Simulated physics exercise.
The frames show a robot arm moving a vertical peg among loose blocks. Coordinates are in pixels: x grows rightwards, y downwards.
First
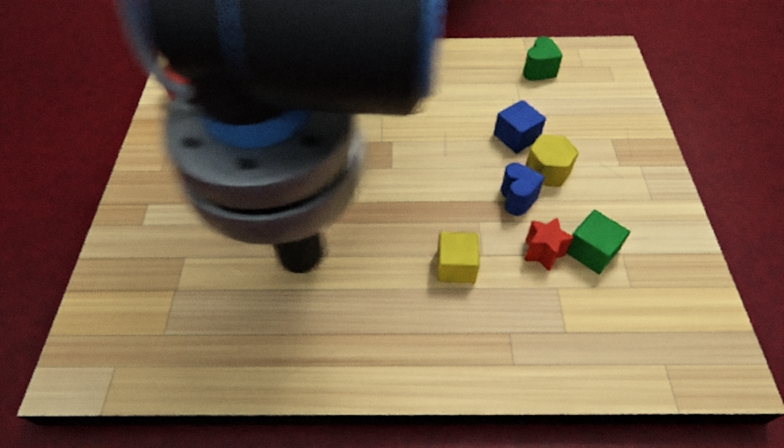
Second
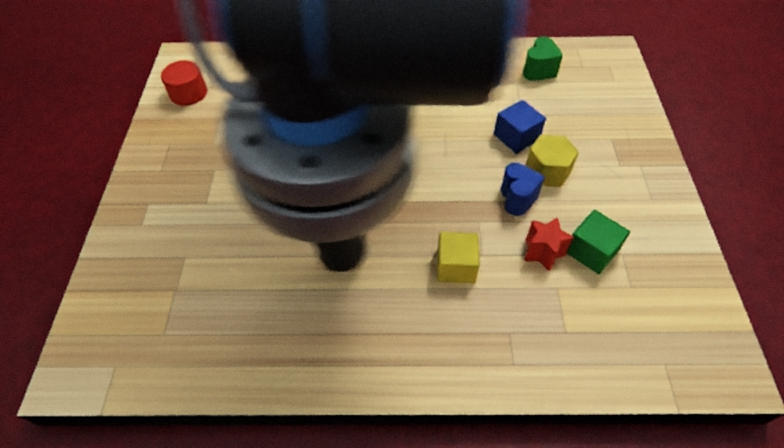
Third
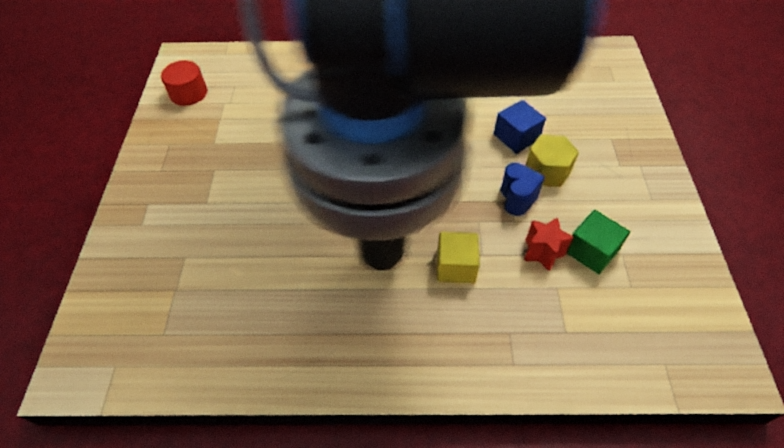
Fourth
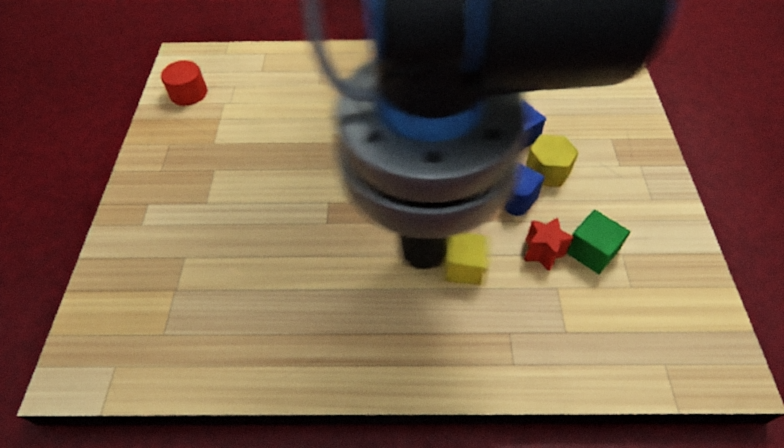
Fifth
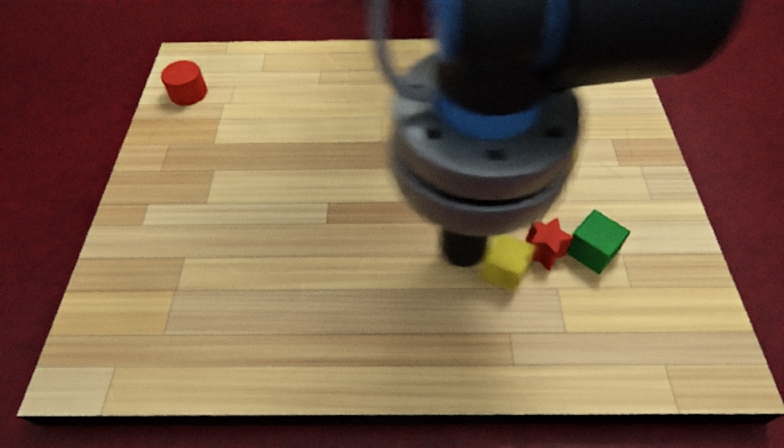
A robot arm with a dark vertical peg moves steadily right across a wooden board of colored blocks, reaches the yellow square block and pushes it right toward the red star block, while the green square block stays still.
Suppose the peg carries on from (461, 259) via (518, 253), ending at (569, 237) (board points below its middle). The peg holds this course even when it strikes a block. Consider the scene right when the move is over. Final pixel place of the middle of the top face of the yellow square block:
It sits at (563, 268).
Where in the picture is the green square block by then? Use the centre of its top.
It comes to (668, 224).
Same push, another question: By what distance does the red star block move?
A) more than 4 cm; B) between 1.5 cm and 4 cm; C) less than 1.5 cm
I choose A.
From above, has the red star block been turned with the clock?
I expect so.
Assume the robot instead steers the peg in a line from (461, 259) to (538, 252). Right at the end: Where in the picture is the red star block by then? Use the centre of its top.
Somewhere near (592, 230).
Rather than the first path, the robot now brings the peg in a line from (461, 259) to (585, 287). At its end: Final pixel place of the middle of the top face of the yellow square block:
It should be at about (641, 293).
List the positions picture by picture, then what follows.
In the first picture, tip of the peg at (301, 253), middles of tops, yellow square block at (459, 248), blue heart-shaped block at (523, 178), red star block at (551, 233), green square block at (602, 231).
In the second picture, peg at (342, 251), nothing pushed.
In the third picture, peg at (383, 250), nothing pushed.
In the fourth picture, peg at (423, 248), yellow square block at (468, 249).
In the fifth picture, peg at (463, 247), yellow square block at (509, 252), blue heart-shaped block hidden, red star block at (551, 233), green square block at (602, 231).
On the path given first. Halfway along, peg at (523, 241); yellow square block at (557, 266), turned 35° clockwise; red star block at (571, 232); green square block at (613, 229).
At the end, peg at (575, 224); yellow square block at (563, 268), turned 45° clockwise; blue heart-shaped block unmoved; red star block at (625, 219), turned 25° clockwise; green square block at (668, 224), turned 15° clockwise.
